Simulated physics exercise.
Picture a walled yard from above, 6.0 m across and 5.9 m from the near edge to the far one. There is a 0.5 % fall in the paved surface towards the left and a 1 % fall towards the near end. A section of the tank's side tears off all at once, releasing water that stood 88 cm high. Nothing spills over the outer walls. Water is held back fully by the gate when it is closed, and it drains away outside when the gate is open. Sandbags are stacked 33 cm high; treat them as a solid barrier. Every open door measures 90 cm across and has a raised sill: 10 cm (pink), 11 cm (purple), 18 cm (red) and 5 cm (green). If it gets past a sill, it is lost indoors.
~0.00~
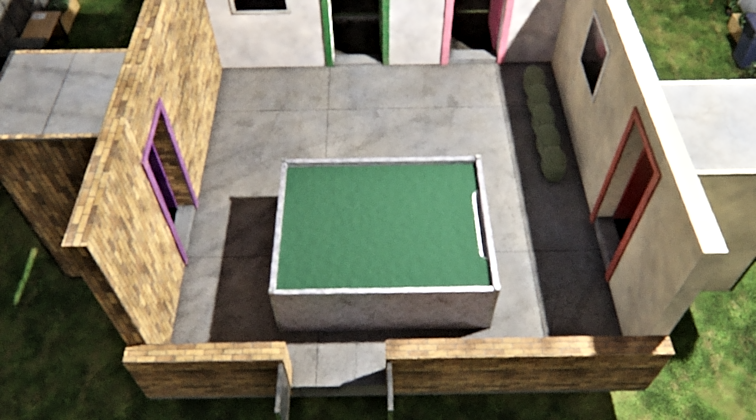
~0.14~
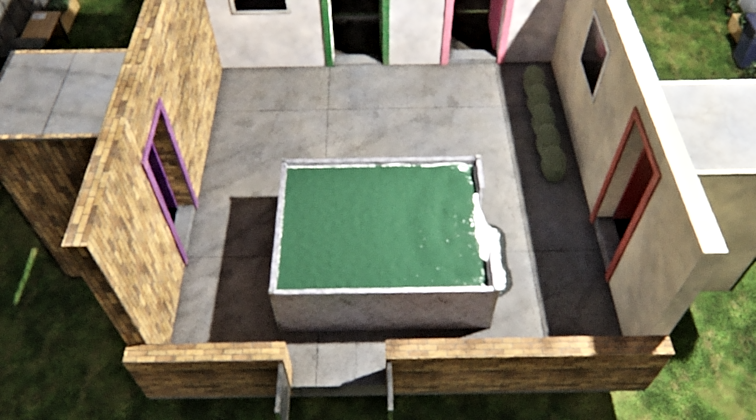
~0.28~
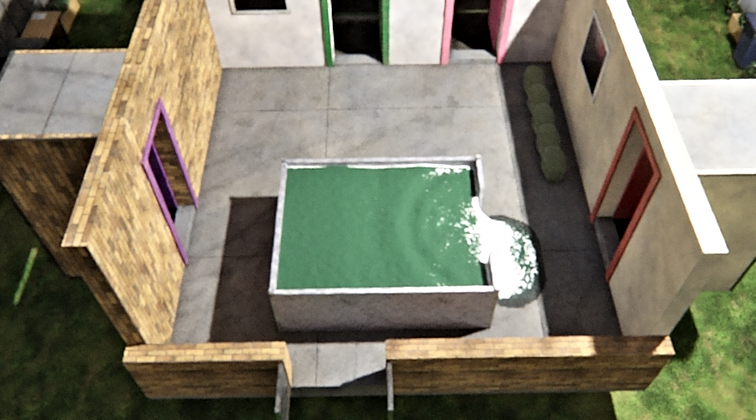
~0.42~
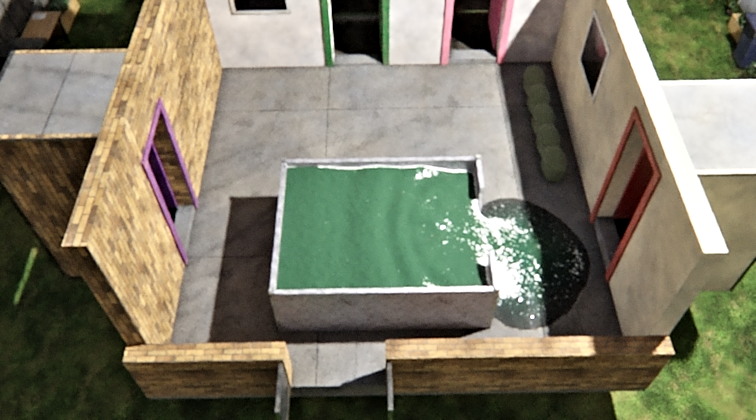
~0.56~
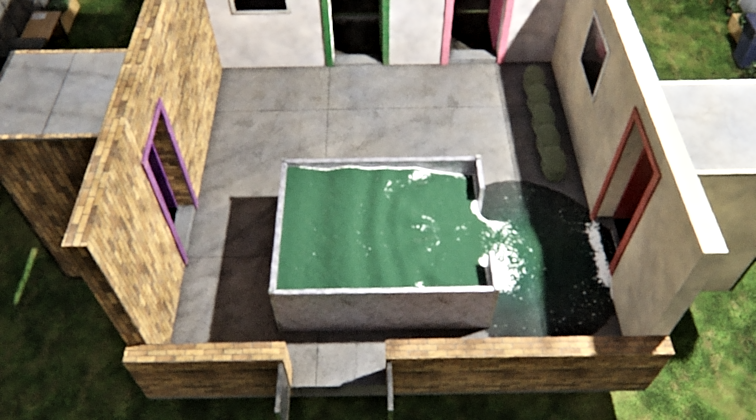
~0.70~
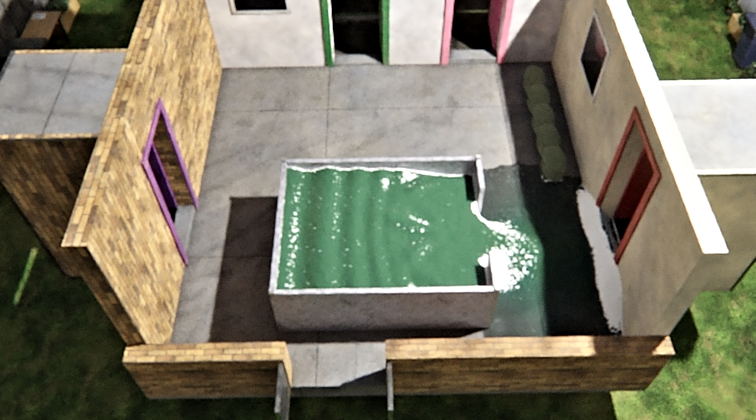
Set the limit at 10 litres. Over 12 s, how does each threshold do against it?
At the pink door the water stays short of it. At the purple door the water goes past it. At the red door the water goes past it. At the green door the water goes past it.
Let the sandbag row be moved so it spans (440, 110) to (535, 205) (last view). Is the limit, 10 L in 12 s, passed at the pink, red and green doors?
Doors: Pink exceeds / red exceeds / green stays under.
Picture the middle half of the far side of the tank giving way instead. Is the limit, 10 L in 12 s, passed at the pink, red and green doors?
Pink door surpasses it, red door doesn't reach it, green door surpasses it.
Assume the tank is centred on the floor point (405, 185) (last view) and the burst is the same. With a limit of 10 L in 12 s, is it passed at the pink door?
Well, pink ends up beyond the mark.
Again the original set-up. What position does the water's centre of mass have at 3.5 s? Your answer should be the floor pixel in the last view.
At roughly (443, 247).
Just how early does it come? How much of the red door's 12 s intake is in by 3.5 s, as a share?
Some 70 in a hundred.
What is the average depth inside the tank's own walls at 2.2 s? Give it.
Mean depth: About 55 cm.
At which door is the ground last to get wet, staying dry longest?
The final one is the purple door.
After 1.4 s water covers 20 % of the floor and is deepest (63 cm) near (626, 362); pink door not reached, purple door not reached, red door 49 cm at the sill, 153 L in, green door not reached.
After 2.2 s water covers 30 % of the floor and is deepest (50 cm) near (626, 362); pink door not reached, purple door not reached, red door 48 cm at the sill, 350 L in, green door not reached.
After 3.5 s water covers 55 % of the floor and is deepest (38 cm) near (550, 66); pink door 6 cm at the sill, 0 L in, purple door not reached, red door 34 cm at the sill, 566 L in, green door 3 cm at the sill, 0 L in.
After 7.0 s water covers 95 % of the floor and is deepest (24 cm) near (599, 257); pink door 5 cm at the sill, 0 L in, purple door 5 cm at the sill, 0 L in, red door 23 cm at the sill, 766 L in, green door 3 cm at the sill, 0 L in.
After 12.0 s water covers 95 % of the floor and is deepest (20 cm) near (166, 371); pink door 3 cm at the sill, 0 L in, purple door 15 cm at the sill, 26 L in, red door 14 cm at the sill, 785 L in, green door 10 cm at the sill, 44 L in.
